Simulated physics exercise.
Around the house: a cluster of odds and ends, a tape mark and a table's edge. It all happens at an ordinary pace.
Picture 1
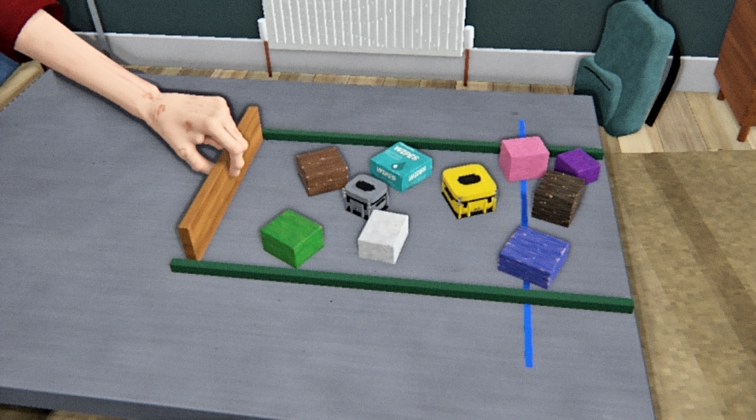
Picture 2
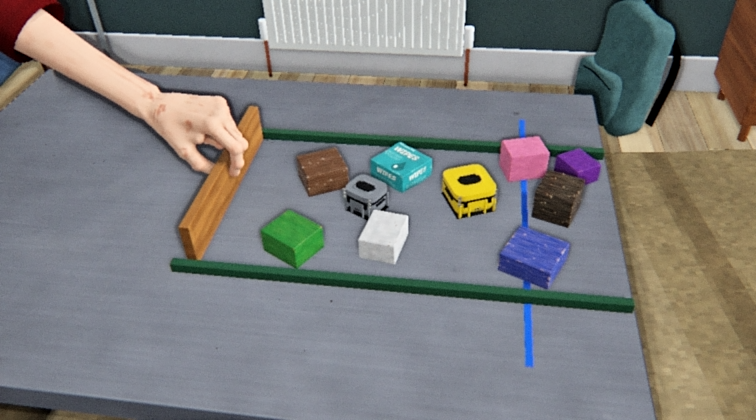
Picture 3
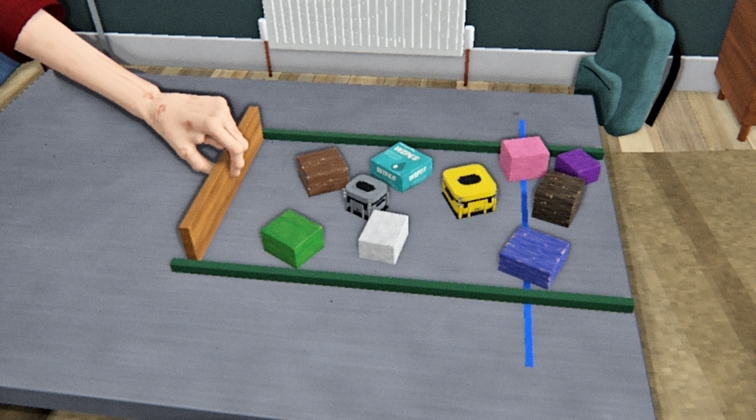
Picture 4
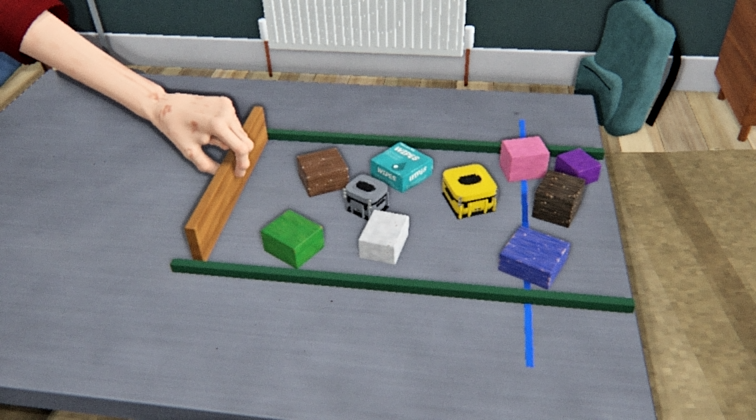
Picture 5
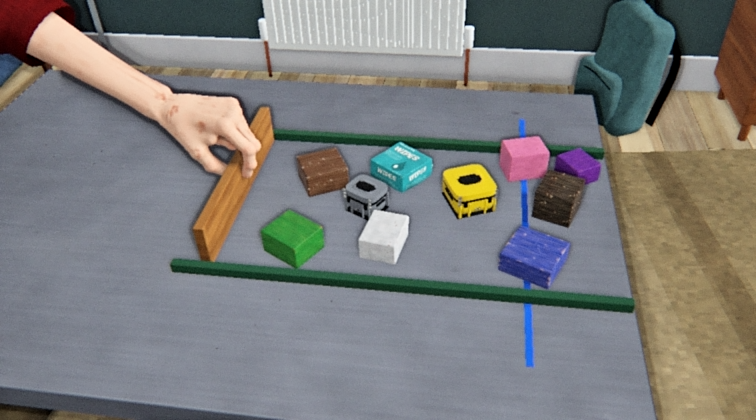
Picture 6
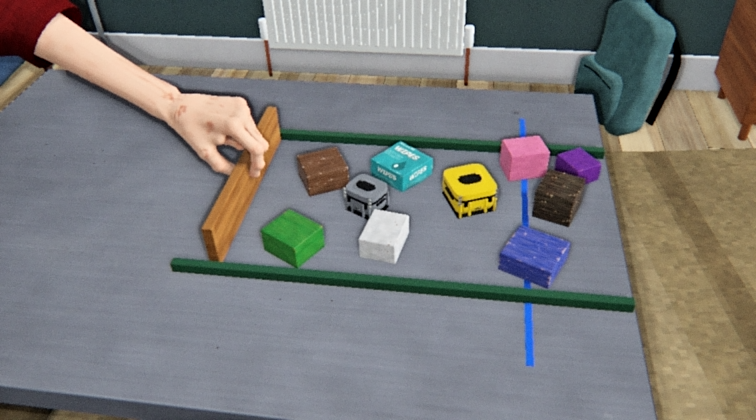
At the start, a hand holds a wooden board upright on a grey table, left of several coloured blocks and boxes between two green rails, with a blue line across the right side. The board stays nearly still, then the hand slides it slightly right, while the blocks and boxes remain in place.
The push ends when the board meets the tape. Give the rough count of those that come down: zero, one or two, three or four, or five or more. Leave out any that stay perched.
As it turns out, the number that fall off is three or four.
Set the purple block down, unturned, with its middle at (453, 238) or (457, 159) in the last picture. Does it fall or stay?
In that order, it drops off; remains up.
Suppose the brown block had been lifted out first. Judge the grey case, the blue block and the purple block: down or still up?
The grey case does not fall, the blue block goes over, the purple block is lost.
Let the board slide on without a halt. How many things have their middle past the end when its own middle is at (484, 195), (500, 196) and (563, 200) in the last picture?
Past the end: 0, 0 and 6.
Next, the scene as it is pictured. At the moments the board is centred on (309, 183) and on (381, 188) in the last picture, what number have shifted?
2 and 5.
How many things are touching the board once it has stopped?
It touches 4.
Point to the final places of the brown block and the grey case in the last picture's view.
The brown block at (548, 192), the grey case at (551, 220).
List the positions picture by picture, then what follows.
The first frame shows purple block (577, 168); black block (558, 198); blue block (533, 257); board (226, 178); tape (525, 217).
The second frame shows black block (558, 198); brown block (323, 172).
The third frame shows blue block (533, 256); turquoise box (401, 167).
The fourth frame shows purple block (577, 168); board (232, 178).
The fifth frame shows black block (558, 198); pink block (524, 159).
The sixth frame shows purple block (577, 167); black block (559, 197); blue block (534, 256); board (246, 178); tape (525, 216).
Early on, none off yet; purple block at rest near (577, 167); black block at rest near (559, 197); blue block at rest near (534, 256).
A while later, none off yet; purple block at rest near (577, 167); black block at rest near (559, 197); blue block travelled a little near (548, 256).
Finally, the number that fall off is three or four; lost, blue block, black block and purple block.
